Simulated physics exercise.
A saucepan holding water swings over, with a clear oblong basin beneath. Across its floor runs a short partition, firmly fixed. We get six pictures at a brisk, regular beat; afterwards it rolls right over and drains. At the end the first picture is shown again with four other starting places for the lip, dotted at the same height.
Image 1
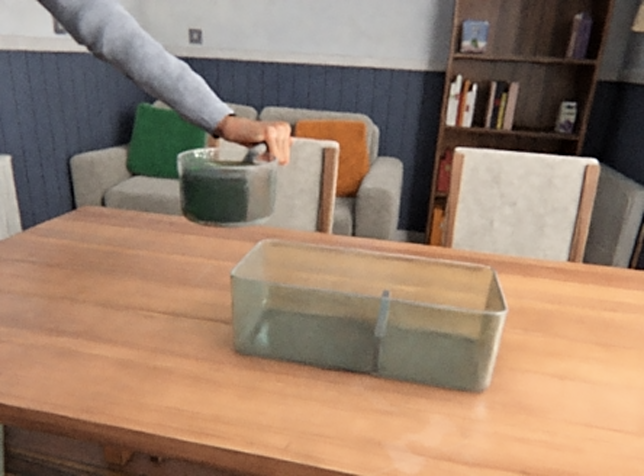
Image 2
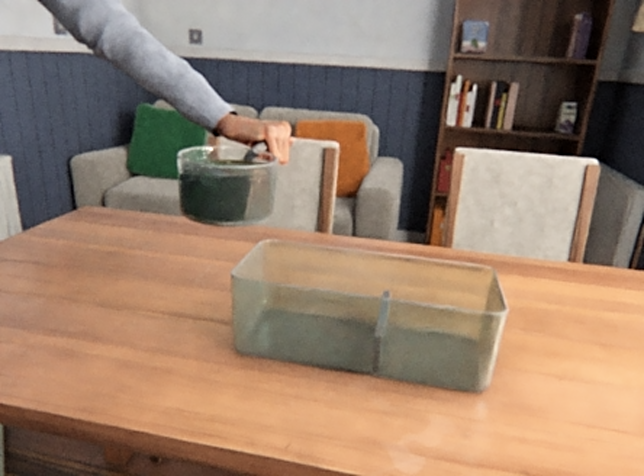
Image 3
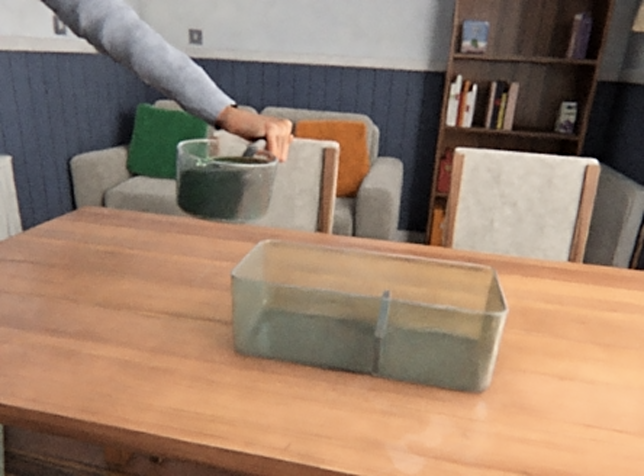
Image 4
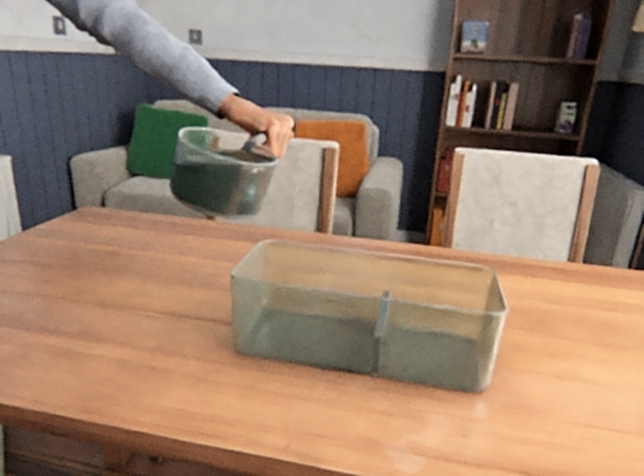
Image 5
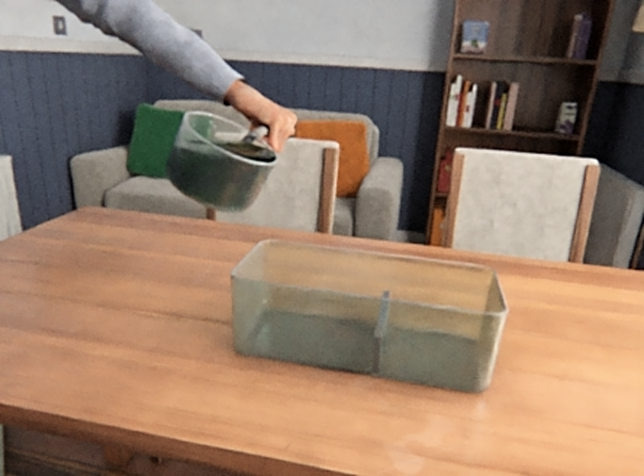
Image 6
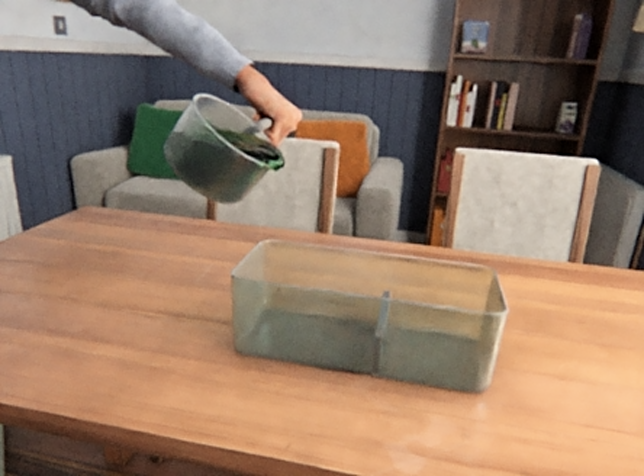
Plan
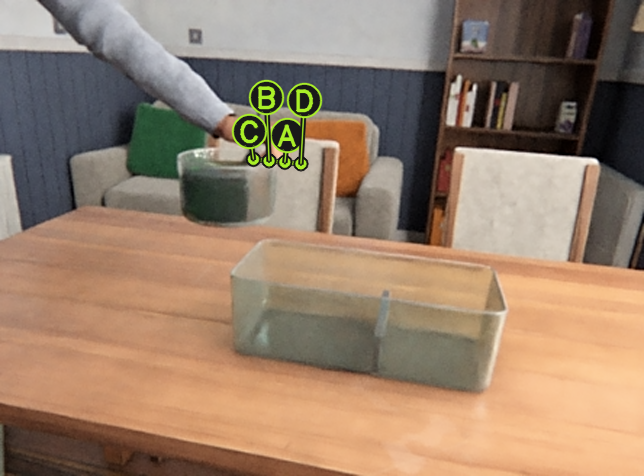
Above a wooden table, a hand tilts a clear pan until water reaches its lip.
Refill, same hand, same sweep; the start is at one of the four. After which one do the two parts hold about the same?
D beats the others.
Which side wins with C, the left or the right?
The left one.
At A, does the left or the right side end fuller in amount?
The left side.
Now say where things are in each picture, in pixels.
Upright, lip at (274, 161); basin from (235, 348) to (488, 389); top of the wall at (383, 311); nothing has left yet, in the first picture.
Upright, lip at (274, 161); nothing has left yet, in the second picture.
Tipped about 7°, lip at (274, 161); nothing has left yet, in the third picture.
Tipped about 15°, lip at (273, 161); nothing has left yet, in the fourth picture.
Tipped about 26°, lip at (274, 161); water is over the lip, down to (274, 161), in the fifth picture.
Tipped about 38°, lip at (274, 161); water is over the lip, down to (277, 167), in the sixth picture.
In lime, A at (284, 162); B at (269, 160); C at (253, 159); D at (300, 163).
For spot A, about 80 % ends left of the wall and 16 % right of it; 4 % is lost outside.
For spot B, about 86 % ends left of the wall and 5 % right of it; 9 % is lost outside.
For spot C, about 85 % ends left of the wall and 6 % right of it; 8 % is lost outside.
For spot D, about 49 % ends left of the wall and 46 % right of it; 5 % is lost outside.
